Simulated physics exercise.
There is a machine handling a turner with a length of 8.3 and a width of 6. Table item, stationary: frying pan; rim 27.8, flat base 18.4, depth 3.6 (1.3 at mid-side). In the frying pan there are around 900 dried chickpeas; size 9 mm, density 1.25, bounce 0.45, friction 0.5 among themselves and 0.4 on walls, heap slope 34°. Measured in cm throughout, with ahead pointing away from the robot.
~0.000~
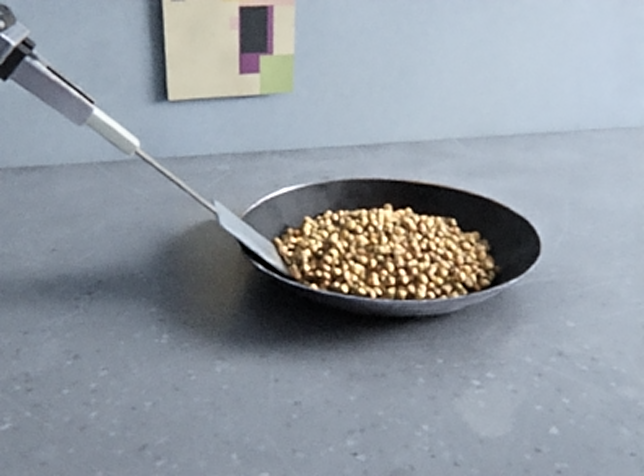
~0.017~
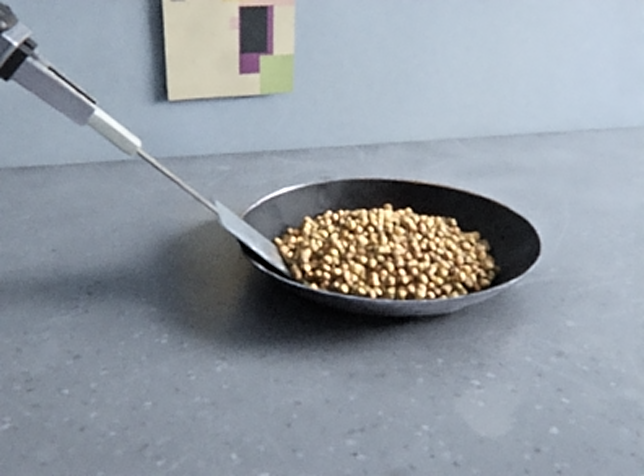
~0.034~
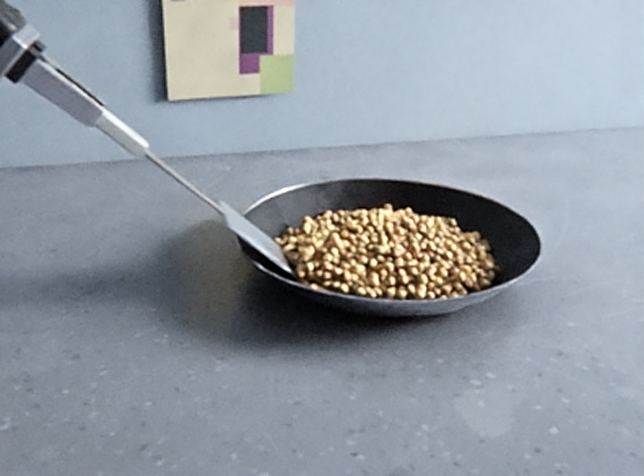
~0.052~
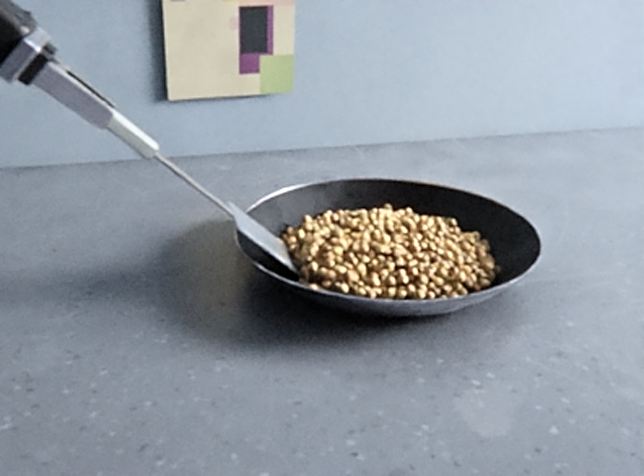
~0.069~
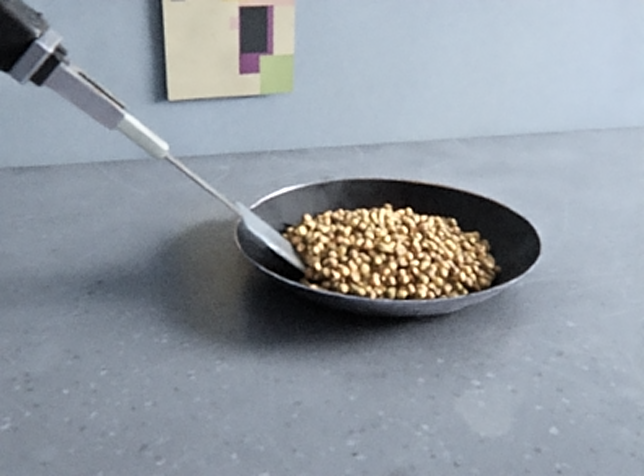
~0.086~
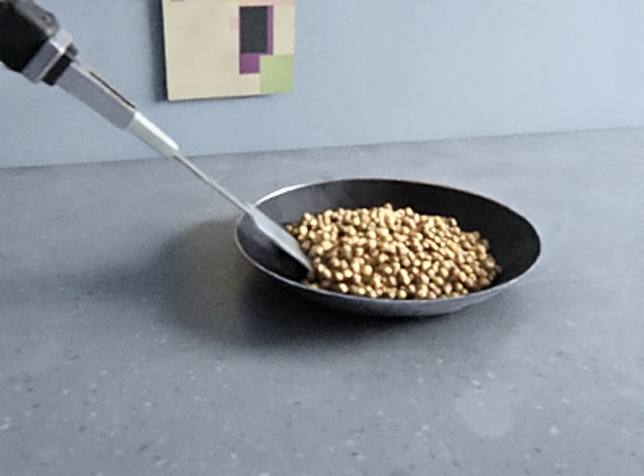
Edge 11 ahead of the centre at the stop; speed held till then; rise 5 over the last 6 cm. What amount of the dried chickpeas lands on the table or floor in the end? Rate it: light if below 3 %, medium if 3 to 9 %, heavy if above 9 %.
Rating: Medium.
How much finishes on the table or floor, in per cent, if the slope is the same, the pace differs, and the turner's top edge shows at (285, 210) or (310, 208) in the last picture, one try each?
Around 15 per cent, then around 20 per cent.
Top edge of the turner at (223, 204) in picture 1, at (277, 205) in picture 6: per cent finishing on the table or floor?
Off the vessel, on the table or floor: Some 10 percent.
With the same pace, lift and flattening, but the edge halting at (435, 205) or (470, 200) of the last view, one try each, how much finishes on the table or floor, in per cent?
Try 1: Approx. 0 %; try 2: Approx. 0 %.
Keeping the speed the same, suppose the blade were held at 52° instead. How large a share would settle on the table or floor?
Some 5 in a hundred.
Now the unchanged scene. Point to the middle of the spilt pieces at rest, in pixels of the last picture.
At about (619, 234) in the last picture.
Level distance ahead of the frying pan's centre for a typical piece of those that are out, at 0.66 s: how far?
About 22 cm.
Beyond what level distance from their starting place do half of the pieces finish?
About 2 cm.
After 0.24 s, sloping 44°, highest piece 4 above the table; 900 in the frying pan.
After 0.39 s, sloping 44°, highest piece 5 above the table; 900 in the frying pan.
After 0.66 s, sloping 44°, highest piece 4 above the table; 849 in the frying pan, 51 on the table or floor.
After 1.71 s, sloping 44°, highest piece 4 above the table; 849 in the frying pan, 51 on the table or floor.
At rest, 849 in the frying pan, 51 on the table or floor. That is 6 % on the table or floor.
